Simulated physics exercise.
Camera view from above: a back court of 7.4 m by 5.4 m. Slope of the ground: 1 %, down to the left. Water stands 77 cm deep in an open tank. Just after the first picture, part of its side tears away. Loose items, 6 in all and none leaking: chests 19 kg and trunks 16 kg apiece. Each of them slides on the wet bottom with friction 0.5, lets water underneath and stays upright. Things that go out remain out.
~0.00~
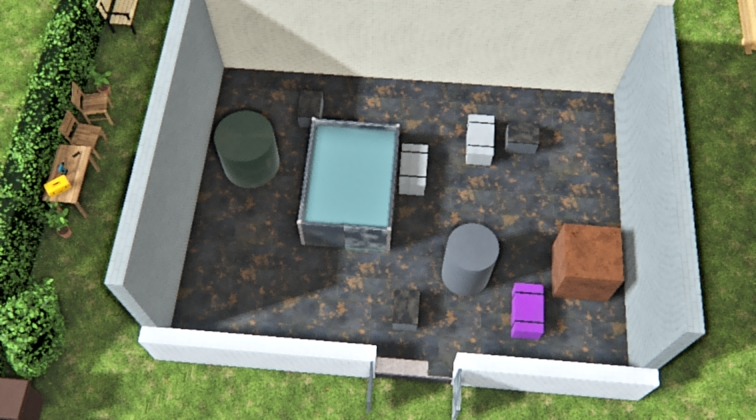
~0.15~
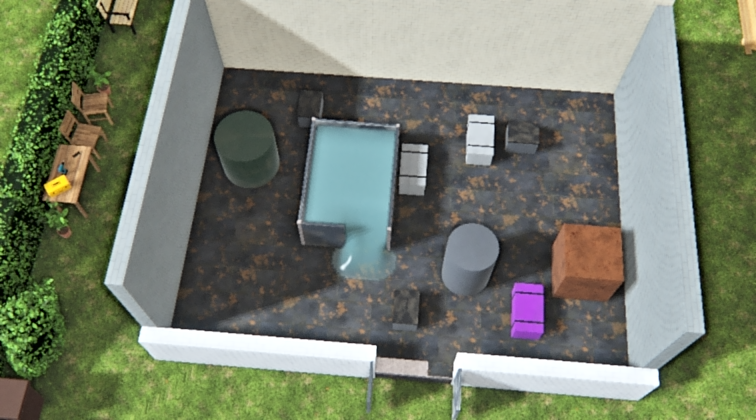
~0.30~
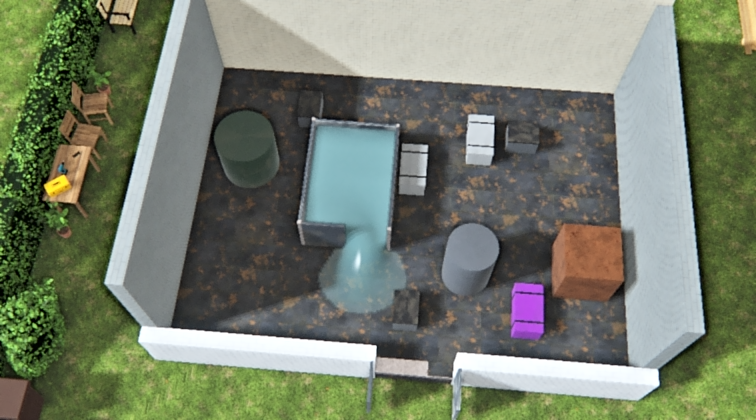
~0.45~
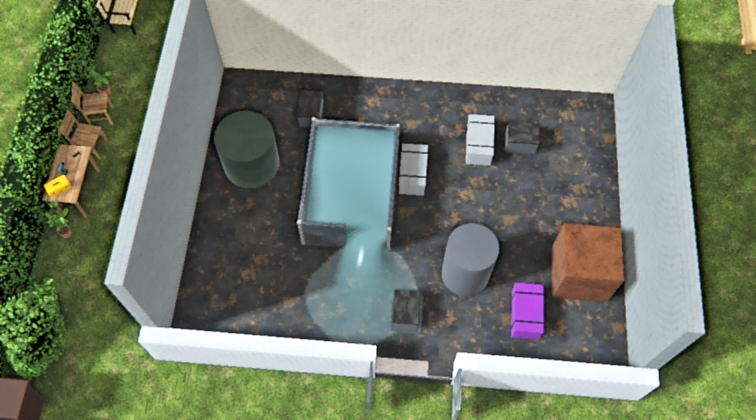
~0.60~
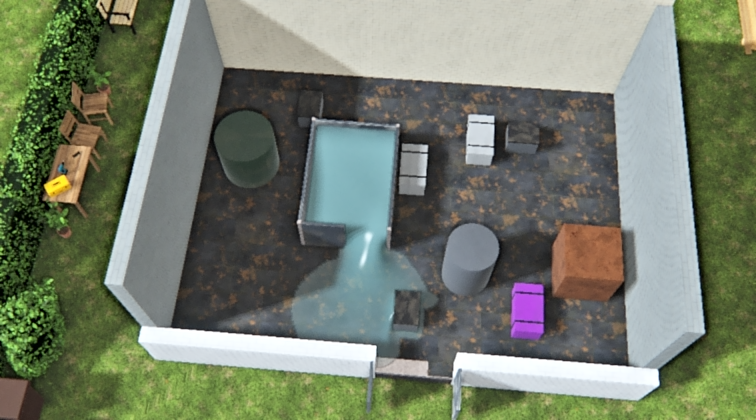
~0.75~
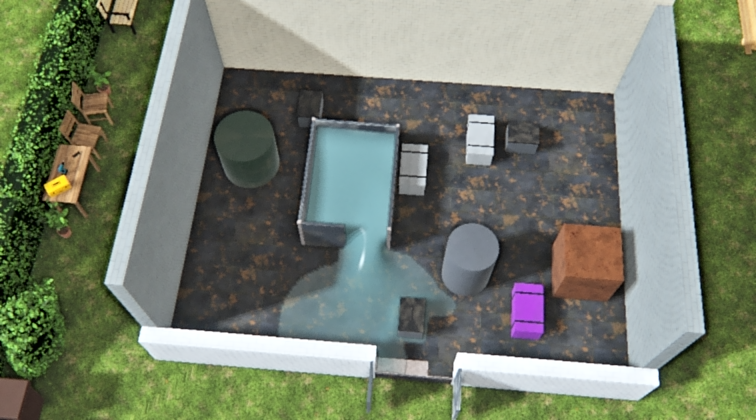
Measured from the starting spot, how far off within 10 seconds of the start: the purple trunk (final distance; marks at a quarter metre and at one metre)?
The purple trunk remains almost where it was.
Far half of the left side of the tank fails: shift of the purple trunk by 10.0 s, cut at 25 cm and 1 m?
The answer: The purple trunk stays more or less still.
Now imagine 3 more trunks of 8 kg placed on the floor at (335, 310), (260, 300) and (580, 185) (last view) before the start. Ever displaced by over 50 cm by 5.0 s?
In order: Above it, above it, below it.
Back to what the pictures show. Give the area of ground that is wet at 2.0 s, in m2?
Near 12.0 m2 in all.
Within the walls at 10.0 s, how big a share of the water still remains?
Around 64 % of the water.
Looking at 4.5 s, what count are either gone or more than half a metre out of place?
I make it 1 by then.
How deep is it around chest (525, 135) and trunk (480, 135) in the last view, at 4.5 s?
Depth approx. 0 cm / 0 cm.
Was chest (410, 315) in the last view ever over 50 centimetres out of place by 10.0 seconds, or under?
Answer: Far enough.
After 2.0 s the purple trunk is near (529, 308), 0.0 m from its start, aground; 1 of 6 are out; 0 afloat.
After 4.5 s the purple trunk is near (529, 308), 0.0 m from its start, aground; 1 of 6 are out; 0 afloat.
After 7.0 s the purple trunk is near (525, 305), 0.1 m from its start, aground; 1 of 6 are out; 0 afloat.
After 10.0 s the purple trunk is near (524, 305), 0.1 m from its start, aground; 1 of 6 are out; 0 afloat.
